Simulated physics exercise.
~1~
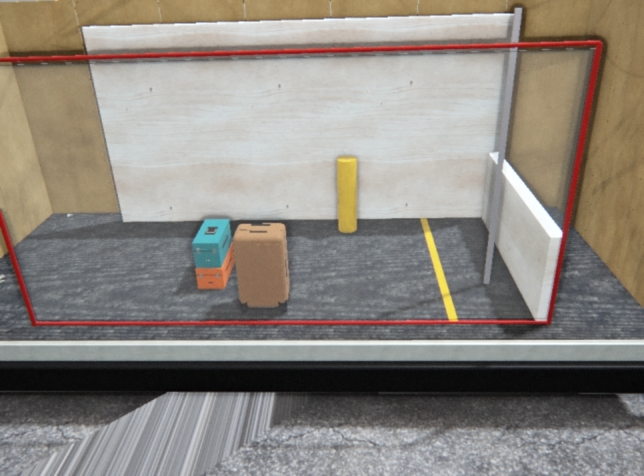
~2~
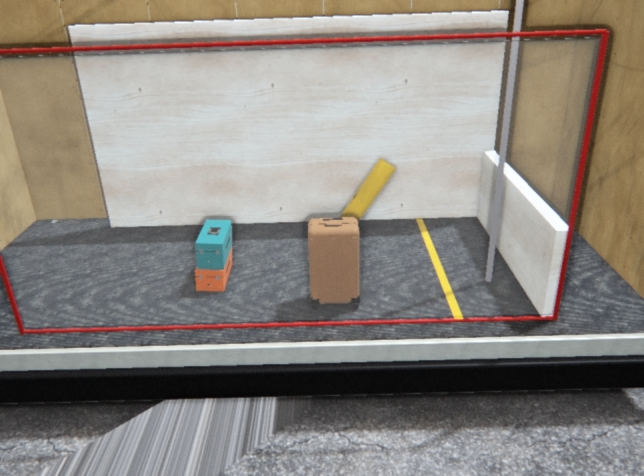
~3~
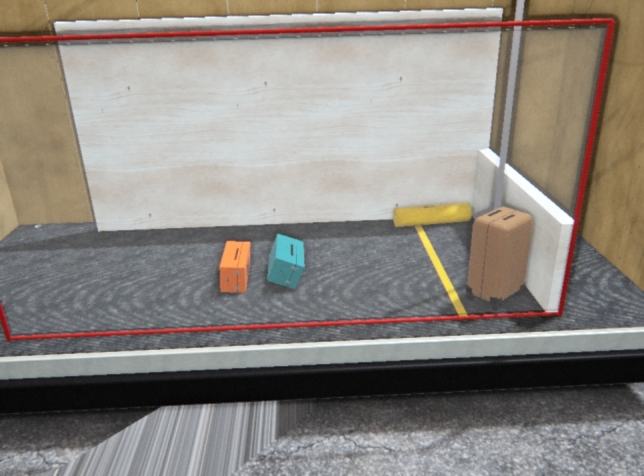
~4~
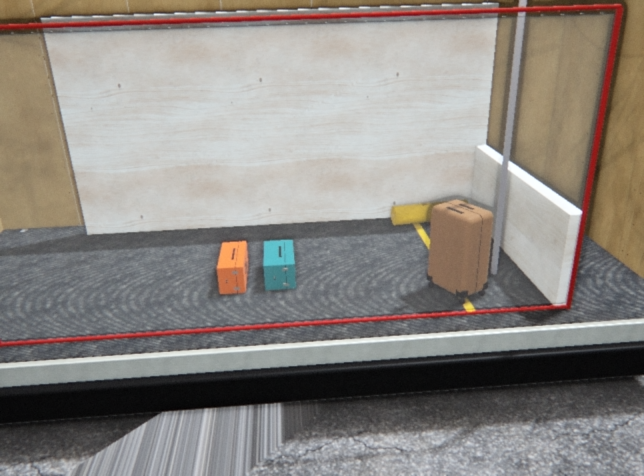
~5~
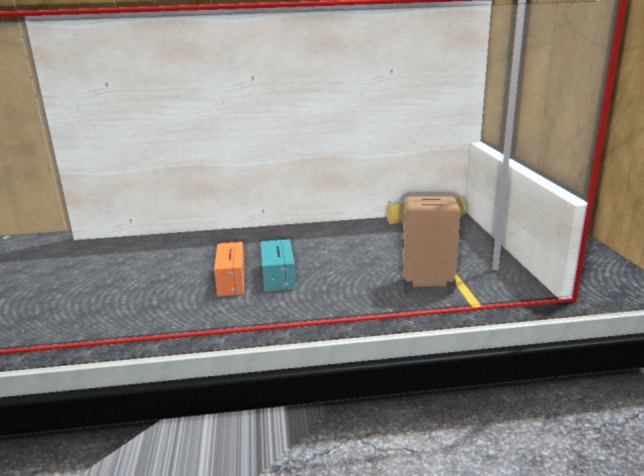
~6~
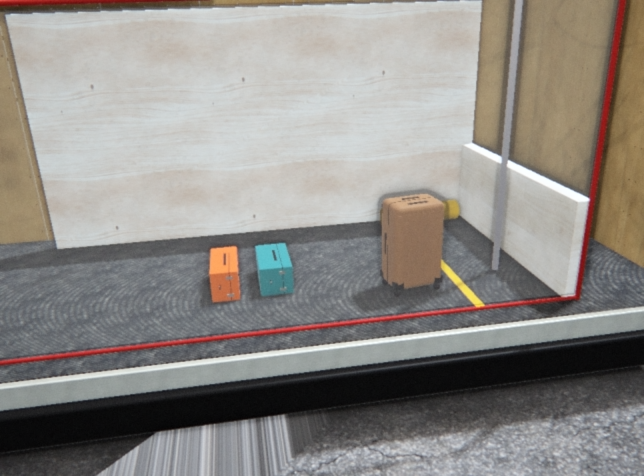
The cargo bay of a van, outlined in red, is seen from its open side and slightly above as the view drifts slowly. A teal toolbox sits on an orange one left of centre, beside an upright brown wheeled case, with a yellow roll standing behind and a yellow line, pole and low white wall at right. The case rolls right as the roll tips over. The teal box drops off to the right, both boxes turn, and the case crosses the line to the low wall. It then rolls back left, still upright, ending left of the line before the fallen roll, which lies past the line, while both toolboxes rest short of it.
